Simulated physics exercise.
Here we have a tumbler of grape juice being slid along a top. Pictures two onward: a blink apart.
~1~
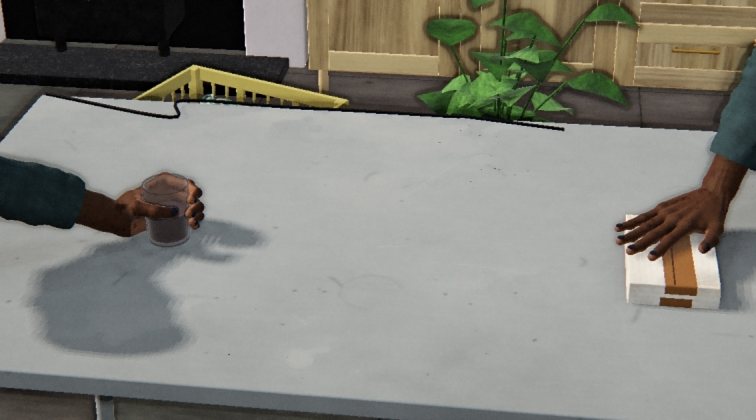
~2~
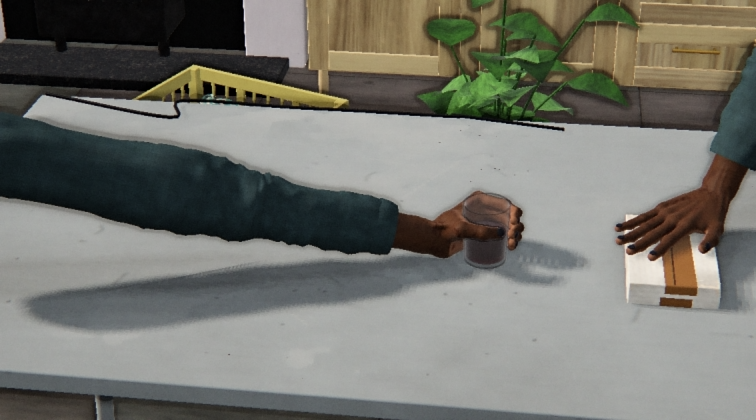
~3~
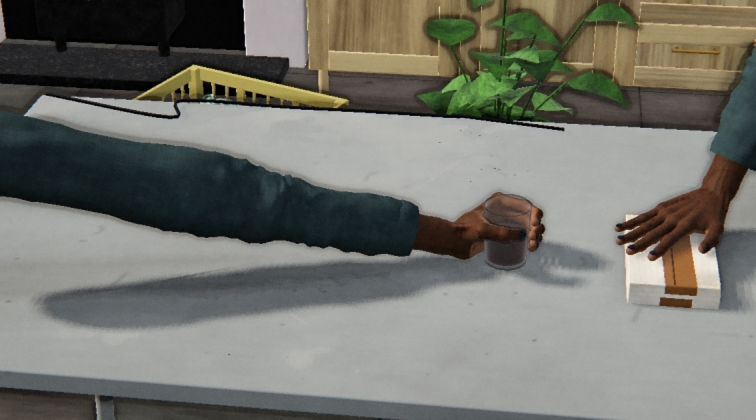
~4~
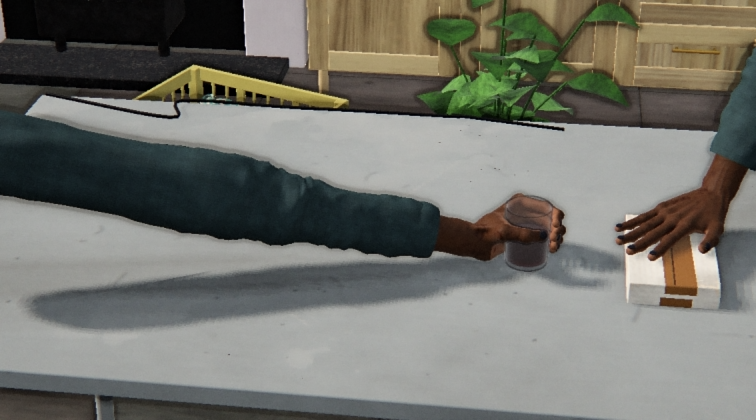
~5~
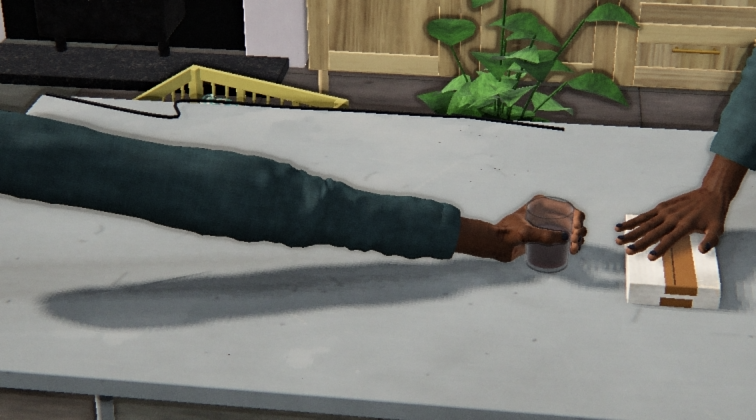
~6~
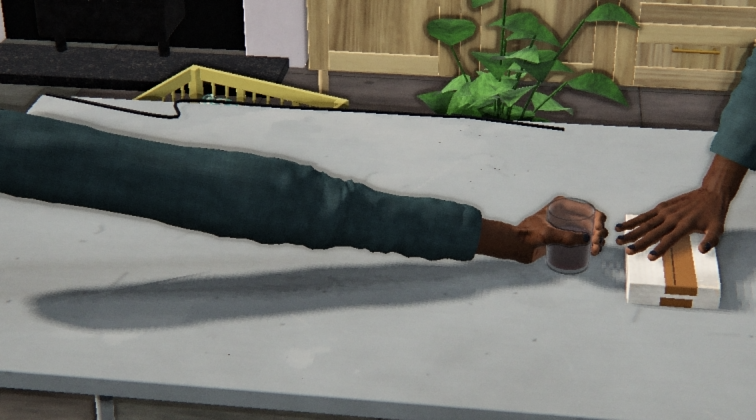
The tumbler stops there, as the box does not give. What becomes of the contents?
Well, it will not brim over, I reckon.
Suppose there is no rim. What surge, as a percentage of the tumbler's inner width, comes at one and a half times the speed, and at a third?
You'd get a wave of 55 per cent in the first case and 15 per cent in the second.
A moment on, the tumbler meets the box.
Further on, the grape juice surges up the wall; the wave climbs under half way to the rim.
When it is over, the tumbler stands at the box; all is still inside.
